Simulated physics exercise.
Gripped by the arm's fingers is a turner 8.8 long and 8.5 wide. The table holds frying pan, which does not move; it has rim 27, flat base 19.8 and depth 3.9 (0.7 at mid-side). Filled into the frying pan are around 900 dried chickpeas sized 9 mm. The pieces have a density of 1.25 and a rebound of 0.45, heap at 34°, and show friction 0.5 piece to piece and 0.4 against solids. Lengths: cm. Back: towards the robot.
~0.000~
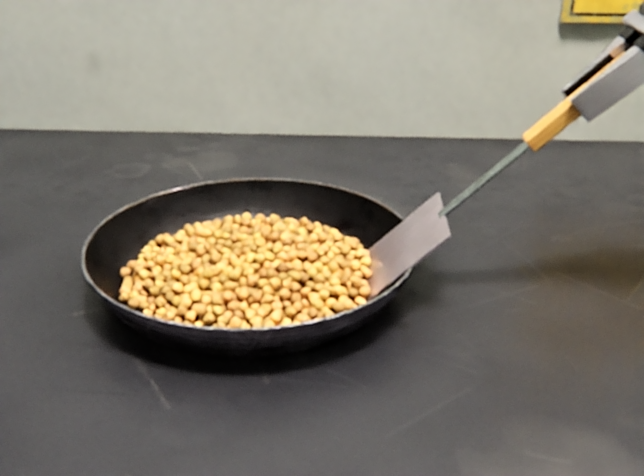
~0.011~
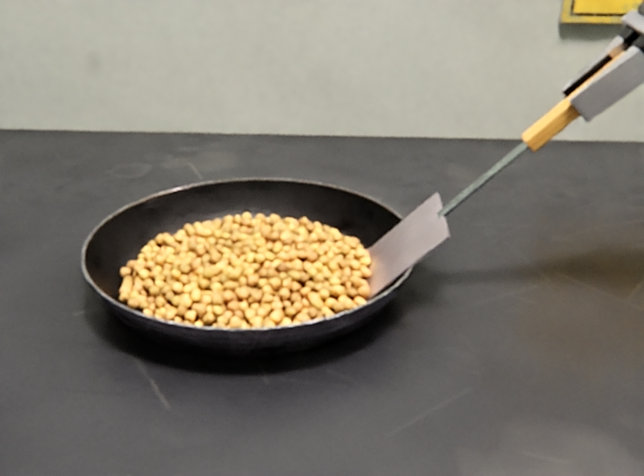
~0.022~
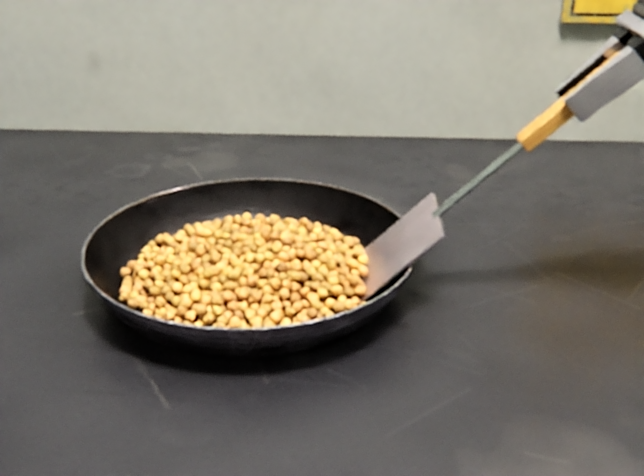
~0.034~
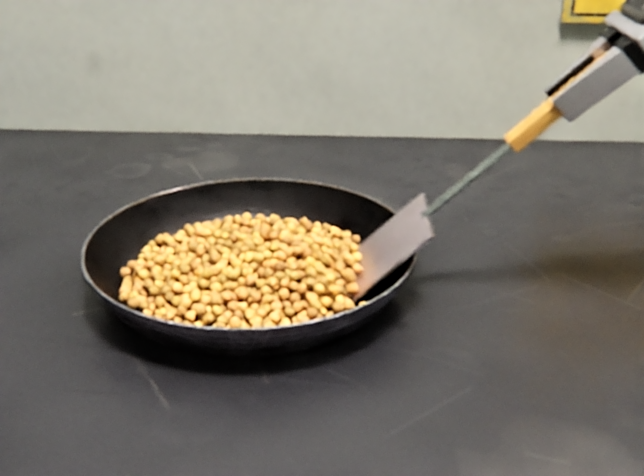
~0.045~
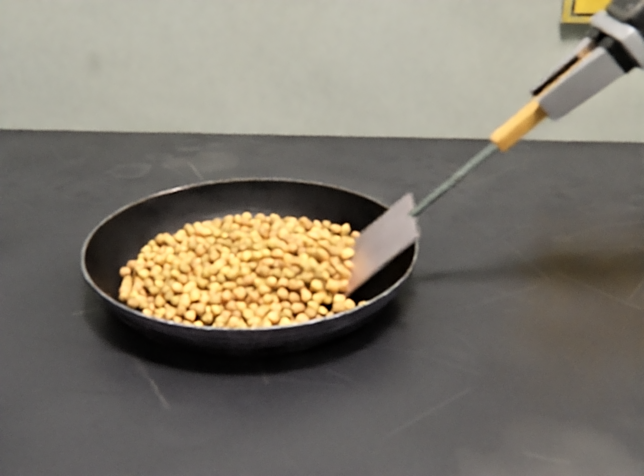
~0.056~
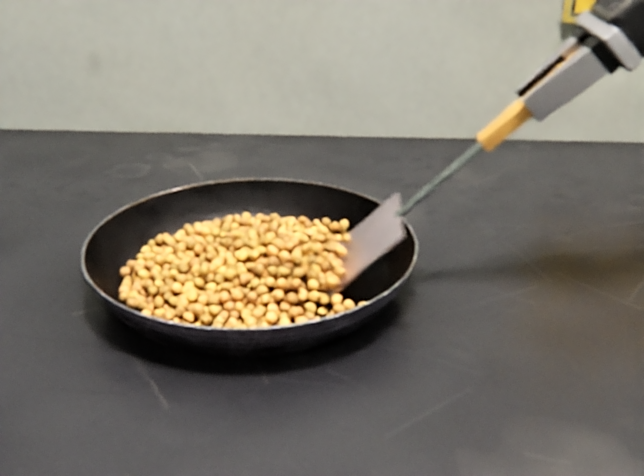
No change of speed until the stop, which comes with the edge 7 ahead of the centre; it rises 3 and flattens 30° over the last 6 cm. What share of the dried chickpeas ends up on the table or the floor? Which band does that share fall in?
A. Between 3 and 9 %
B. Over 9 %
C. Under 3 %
Between 3 and 9 % (A).
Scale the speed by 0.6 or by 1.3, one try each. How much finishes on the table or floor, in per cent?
Some 0 and 10 per cent.
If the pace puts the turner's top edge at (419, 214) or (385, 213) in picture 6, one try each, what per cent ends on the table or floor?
Close to 0 per cent in the first try and close to 10 per cent in the second.
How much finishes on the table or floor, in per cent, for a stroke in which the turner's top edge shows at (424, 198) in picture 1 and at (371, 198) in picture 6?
Around 10 per cent finishes there.
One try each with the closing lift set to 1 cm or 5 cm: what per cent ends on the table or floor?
It comes to around 0 per cent on the first try and around 15 per cent on the second.
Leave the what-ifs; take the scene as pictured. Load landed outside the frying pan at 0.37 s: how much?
Fraction noted: Close to 4 per cent.
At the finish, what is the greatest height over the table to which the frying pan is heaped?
About 5.0 cm above the table.
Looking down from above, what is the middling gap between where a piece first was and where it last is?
Some 3 cm.
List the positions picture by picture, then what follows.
The turner top edge at (444, 213), sloping 45°; upper third of the load around (258, 264), from x 125 to 365, top at y 220; 900 in the frying pan, in the first picture.
The turner top edge at (443, 213), sloping 45°; upper third of the load around (258, 264), from x 125 to 365, top at y 220, in the second picture.
The turner top edge at (438, 213), sloping 45°; upper third of the load around (261, 264), from x 125 to 365, top at y 220, in the third picture.
The turner top edge at (427, 214), sloping 45°; upper third of the load around (268, 262), from x 125 to 365, top at y 220, in the fourth picture.
The turner top edge at (414, 214), sloping 45°; upper third of the load around (271, 261), from x 125 to 365, top at y 220, in the fifth picture.
The turner top edge at (400, 213), sloping 45°; upper third of the load around (271, 260), from x 125 to 360, top at y 215; 900 in the frying pan, in the sixth picture.
After 0.10 s, sloping 45°, highest piece 9 above the table; 900 in the frying pan.
After 0.14 s, sloping 36°, highest piece 11 above the table; 899 in the frying pan, 1 on the blade or in flight.
After 0.37 s, sloping 15°, highest piece 5 above the table; 853 in the frying pan, 41 on the table or floor, 6 on the blade or in flight.
After 1.42 s, sloping 15°, highest piece 5 above the table; 851 in the frying pan, 49 on the table or floor.
In the end, 851 in the frying pan, 49 on the table or floor. That is 5 % on the table or floor.
